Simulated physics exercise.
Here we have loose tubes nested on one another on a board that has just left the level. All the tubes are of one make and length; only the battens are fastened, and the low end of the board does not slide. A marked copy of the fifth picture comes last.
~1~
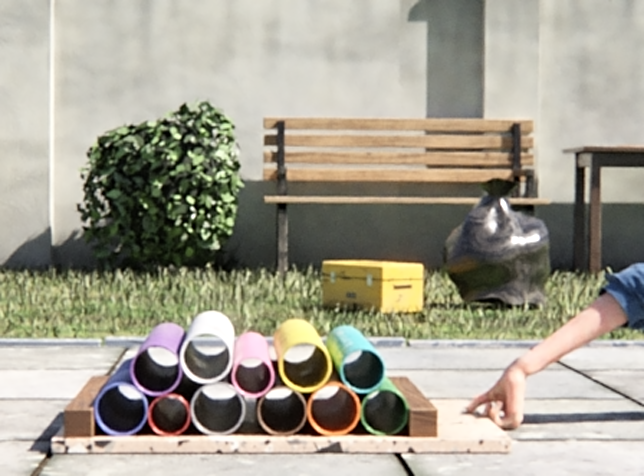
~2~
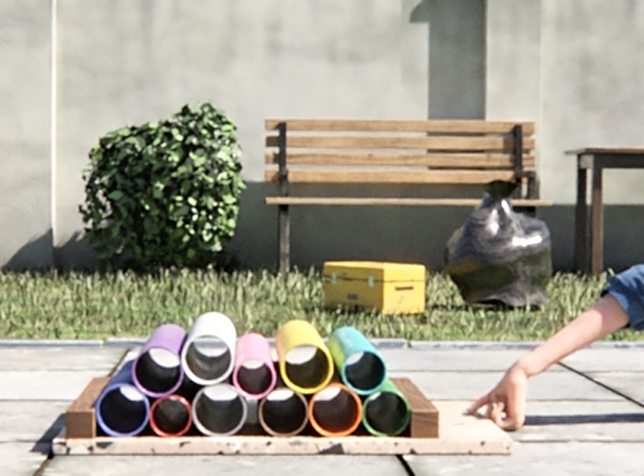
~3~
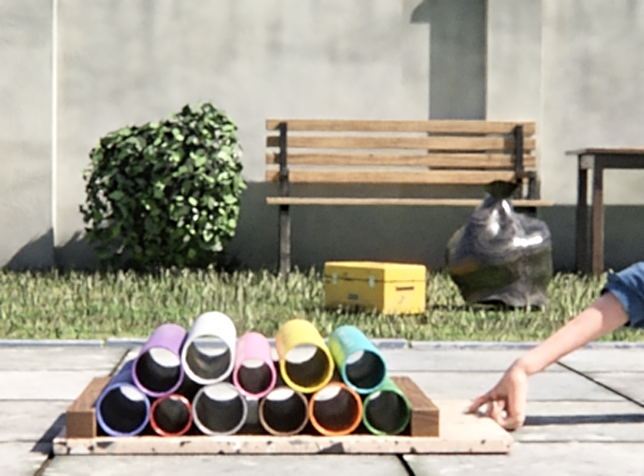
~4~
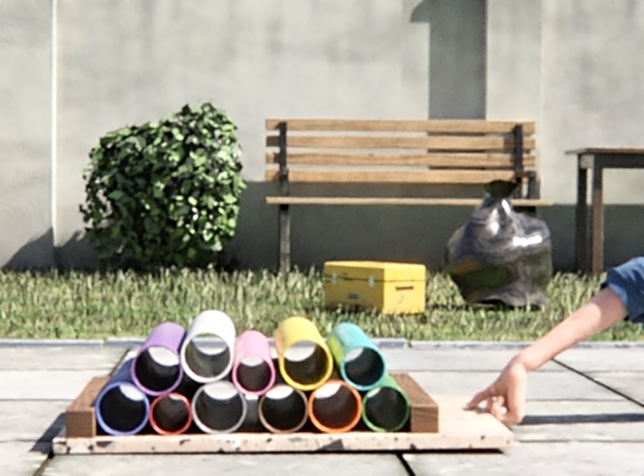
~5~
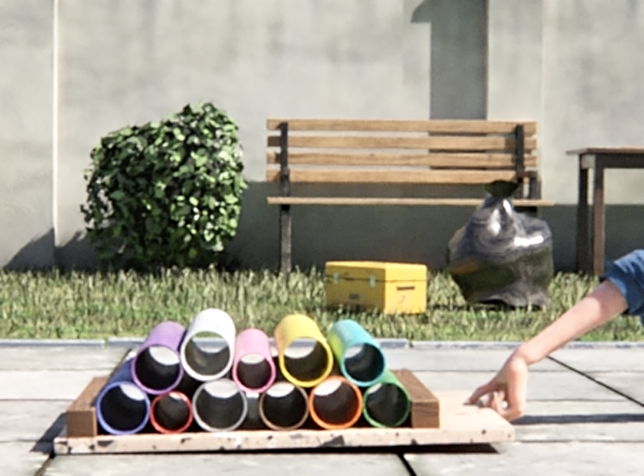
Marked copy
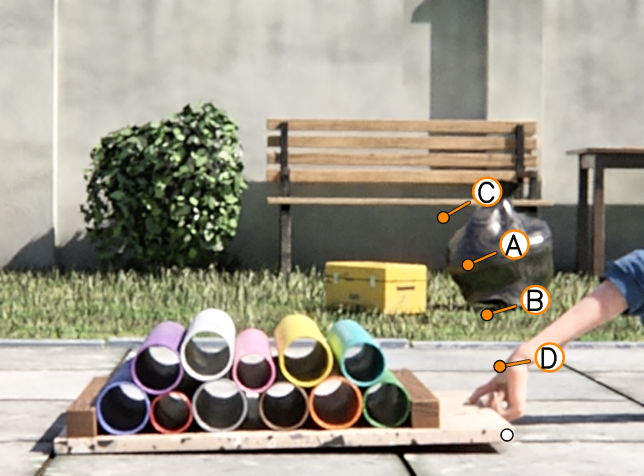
Colorful tubes sat stacked in two rows on a wooden board on the paving, and a hand at the right lifted that end very slightly while the tubes barely moved.
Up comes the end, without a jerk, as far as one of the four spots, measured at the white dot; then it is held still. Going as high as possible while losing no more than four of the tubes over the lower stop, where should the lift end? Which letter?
C is the limit.
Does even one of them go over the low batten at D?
At D: No.
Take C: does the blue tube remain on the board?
Yes, with C.
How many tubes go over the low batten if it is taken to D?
The count is none.
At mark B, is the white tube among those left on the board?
The white tube: Yes.
On the marked copy, A at (468, 265); B at (487, 315); C at (443, 217); D at (500, 367); the white dot at (507, 435).
Taking C. A third of the way, board at 18°.
Two thirds of the way, board at 31°.
When it is over, board at 31°, two over the low batten (purple, white).
As for the rest, A two over the low batten (purple, white); B none over the low batten; D none over the low batten.
